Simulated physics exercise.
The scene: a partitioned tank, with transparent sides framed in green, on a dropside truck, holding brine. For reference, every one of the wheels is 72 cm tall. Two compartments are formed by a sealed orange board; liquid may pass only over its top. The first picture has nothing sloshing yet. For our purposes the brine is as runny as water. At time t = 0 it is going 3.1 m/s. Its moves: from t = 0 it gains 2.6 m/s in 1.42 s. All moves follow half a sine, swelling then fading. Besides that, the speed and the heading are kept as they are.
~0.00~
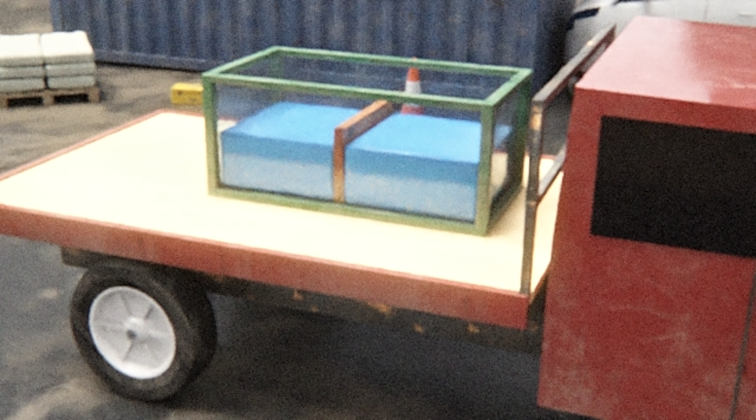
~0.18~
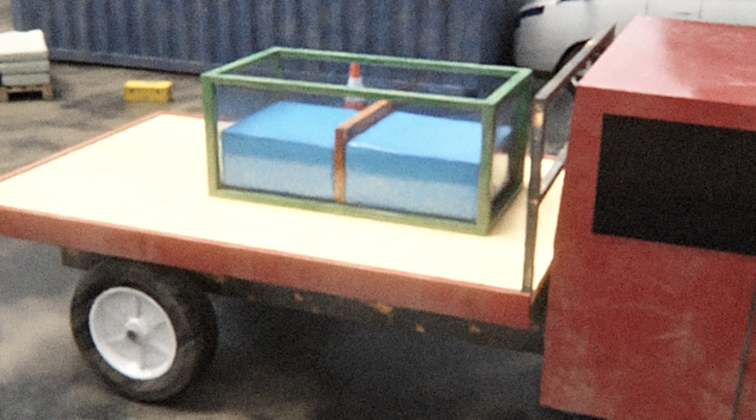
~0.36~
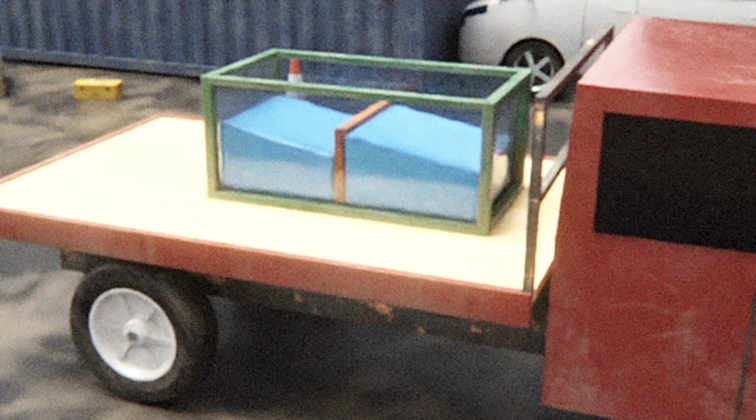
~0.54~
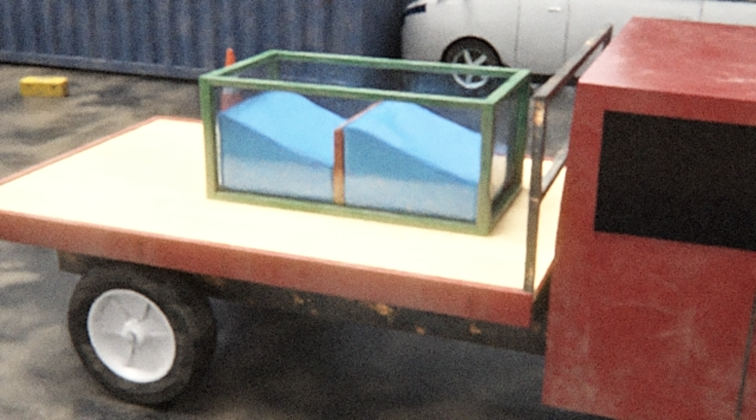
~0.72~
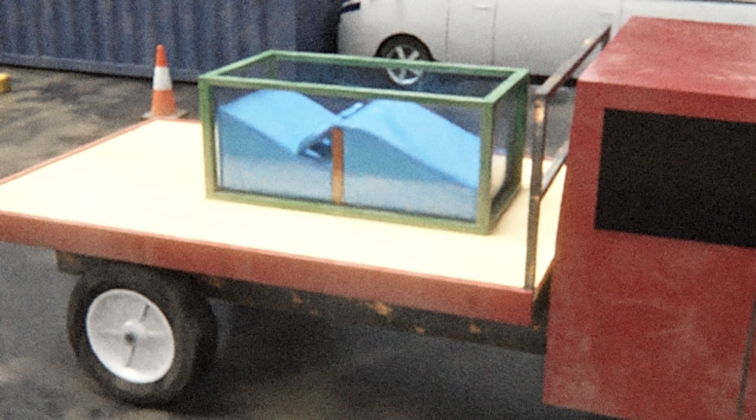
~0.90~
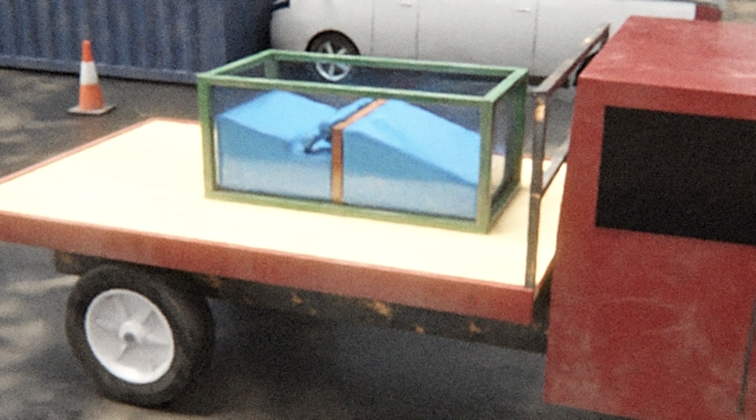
Blue liquid heaping leftward in a divided, green-framed tank and slopping over the partition as a red flatbed truck rolls right.
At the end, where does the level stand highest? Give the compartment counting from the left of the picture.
First.
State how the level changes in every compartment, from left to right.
1 up, 1 down, from the left.
By 1.20 s left to right it is 30, 27 cm deep.
By 1.70 s left to right it is 30, 27 cm deep.
By 2.10 s left to right it is 30, 27 cm deep.
By 4.41 s left to right it is 30, 27 cm deep.
